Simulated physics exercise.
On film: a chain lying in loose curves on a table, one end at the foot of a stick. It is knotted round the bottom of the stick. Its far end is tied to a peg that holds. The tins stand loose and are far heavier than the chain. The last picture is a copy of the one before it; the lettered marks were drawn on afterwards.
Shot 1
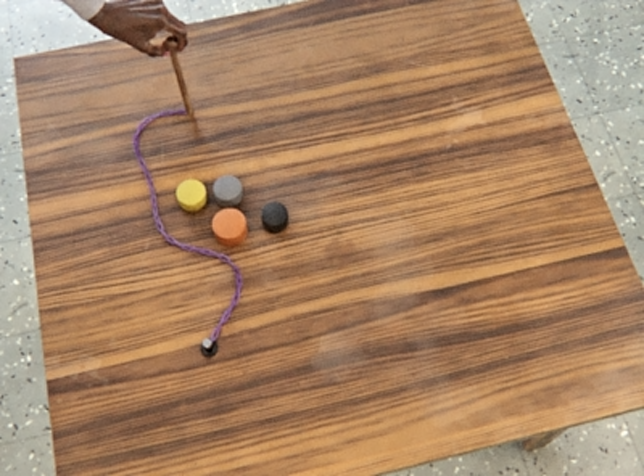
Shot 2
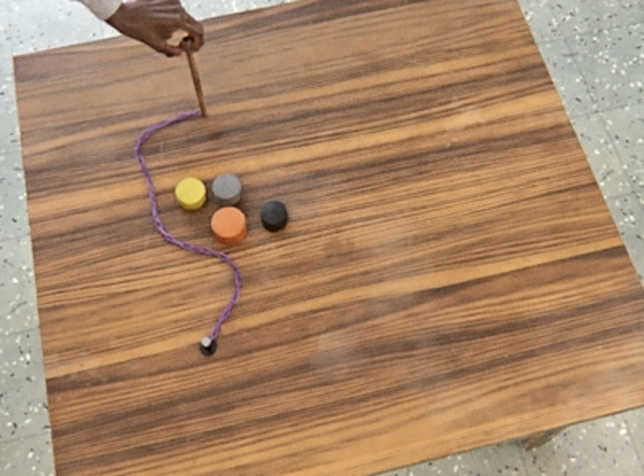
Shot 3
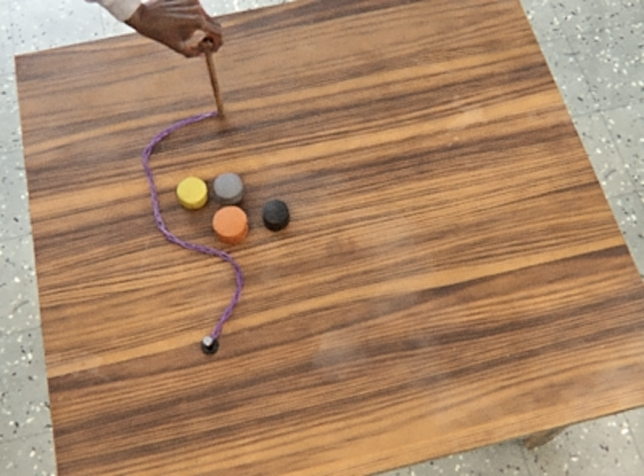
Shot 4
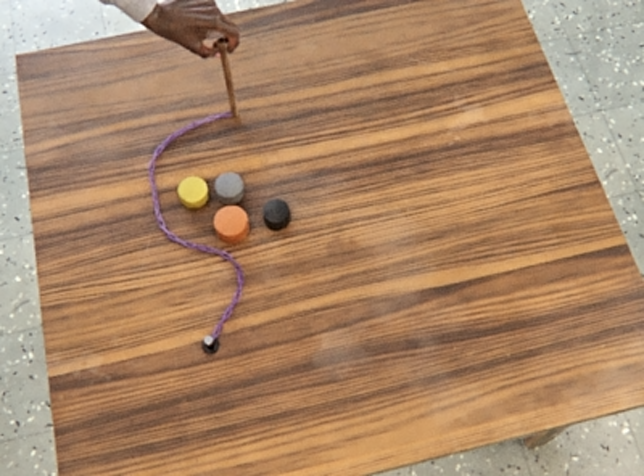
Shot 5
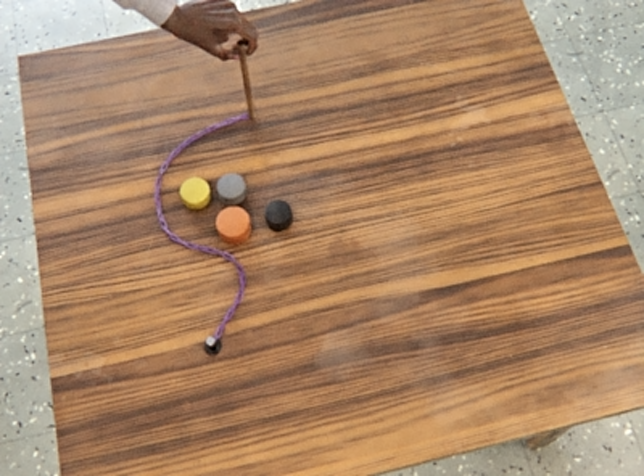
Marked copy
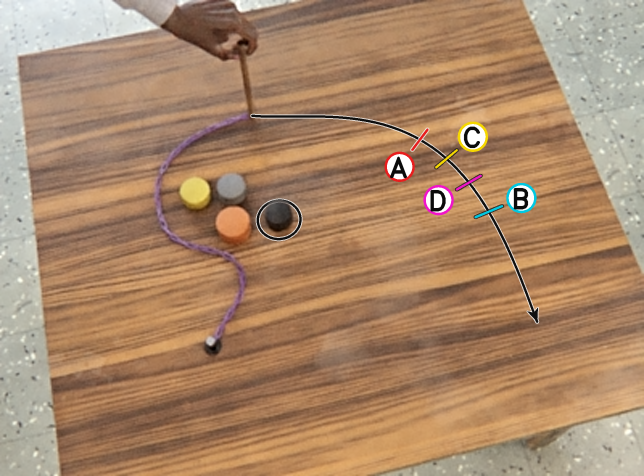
On a wooden table, a hand moves a stick rightward, drawing a purple chain's end along.
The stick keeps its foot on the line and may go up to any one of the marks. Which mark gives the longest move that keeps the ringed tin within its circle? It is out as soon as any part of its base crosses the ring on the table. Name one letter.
Stop at A.
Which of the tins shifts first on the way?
The yellow tin.
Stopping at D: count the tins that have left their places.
By then, four.
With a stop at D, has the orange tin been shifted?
By then, yes.
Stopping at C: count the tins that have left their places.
Four.
On the marked copy, A at (420, 140); B at (489, 212); C at (447, 159); D at (469, 183); the ring at (279, 220); the route from (252, 116) via (438, 152) to (537, 322).
Taking A. A third of the way, foot of the stick (311, 117); black tin (279, 216).
Two thirds of the way, foot of the stick (373, 123); yellow tin (212, 205); grey tin (235, 189); black tin (279, 216).
When it is over, foot of the stick (420, 140); yellow tin (244, 211); grey tin (267, 195); orange tin (245, 239); black tin (279, 216); the black tin is still in its ring.
As for the rest, B drags the ringed tin to (307, 247); C drags the ringed tin to (289, 227); D drags the ringed tin to (298, 236).
